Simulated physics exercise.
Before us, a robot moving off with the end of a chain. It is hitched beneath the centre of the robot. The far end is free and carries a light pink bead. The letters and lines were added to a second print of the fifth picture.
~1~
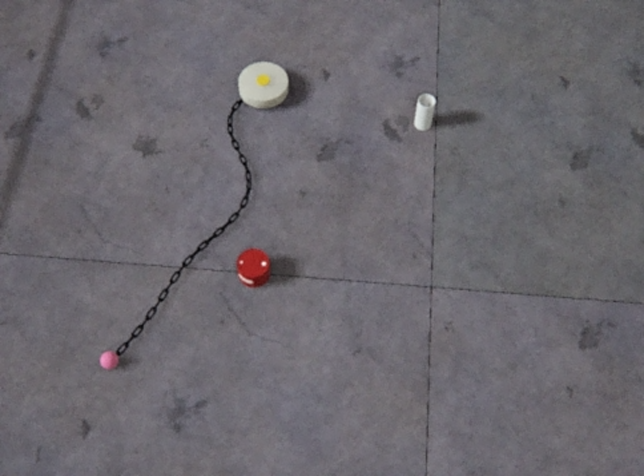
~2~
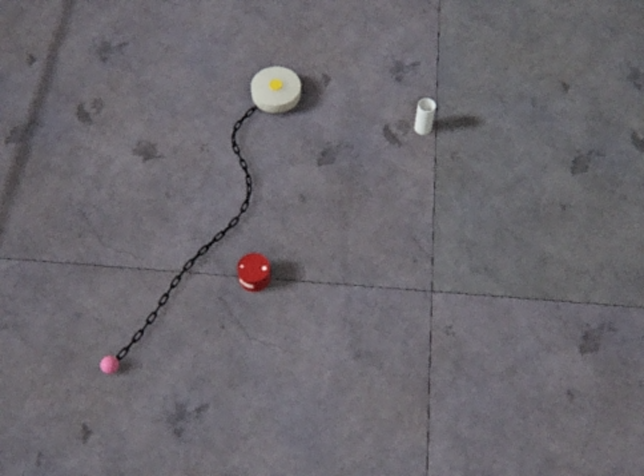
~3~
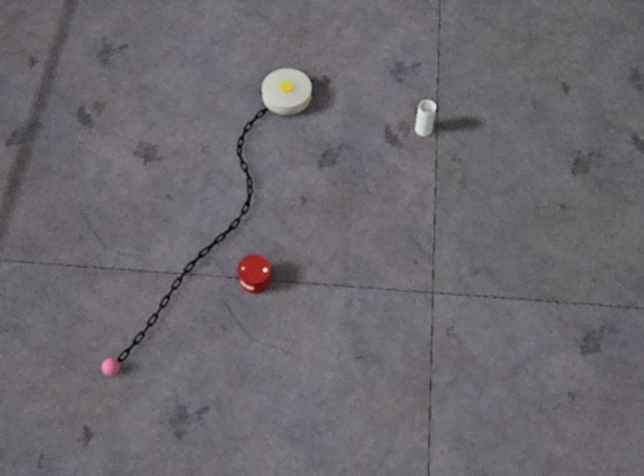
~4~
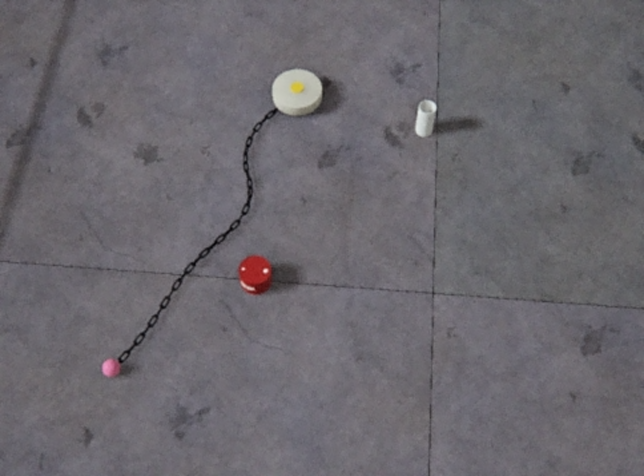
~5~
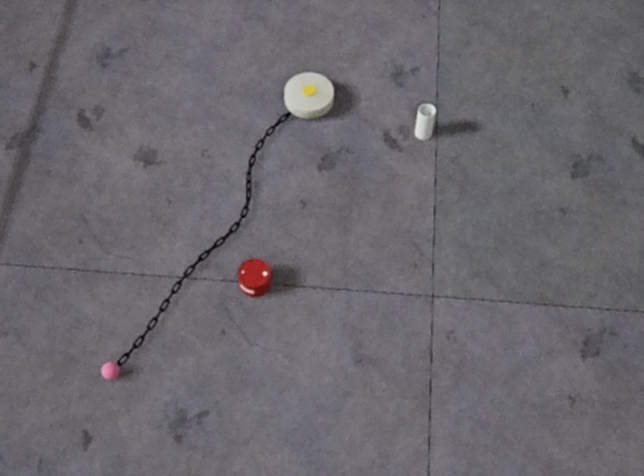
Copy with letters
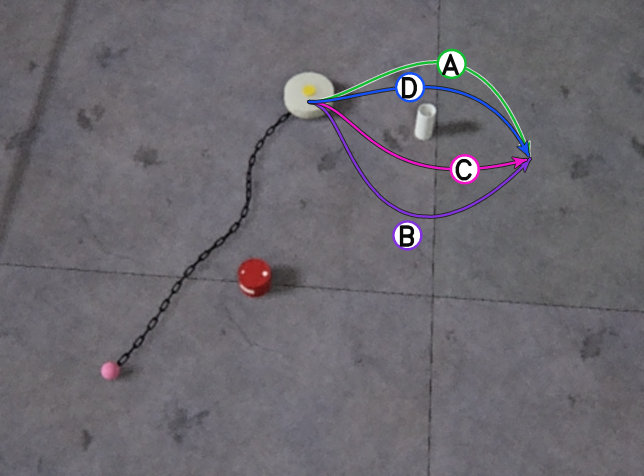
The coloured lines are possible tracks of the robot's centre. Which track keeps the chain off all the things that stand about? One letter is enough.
It should follow C.
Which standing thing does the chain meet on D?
The white post.
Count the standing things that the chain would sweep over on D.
One.
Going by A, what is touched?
It is the white post.
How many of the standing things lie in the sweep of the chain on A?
It sweeps one.
On the marked copy, A from (309, 102) via (440, 62) to (529, 155); B from (309, 102) via (399, 210) to (530, 159); C from (309, 102) via (408, 161) to (526, 160); D from (309, 102) via (434, 88) to (528, 155).
With C. Early on, robot (380, 141), middle of the chain (230, 229), free end (111, 370).
Further on, robot (470, 164), middle of the chain (298, 224), free end (147, 327).
At the end, robot (532, 154), middle of the chain (362, 213), free end (196, 286); nothing has been touched.
As for the rest, A meets the white post; B meets the red tub; D meets the white post.
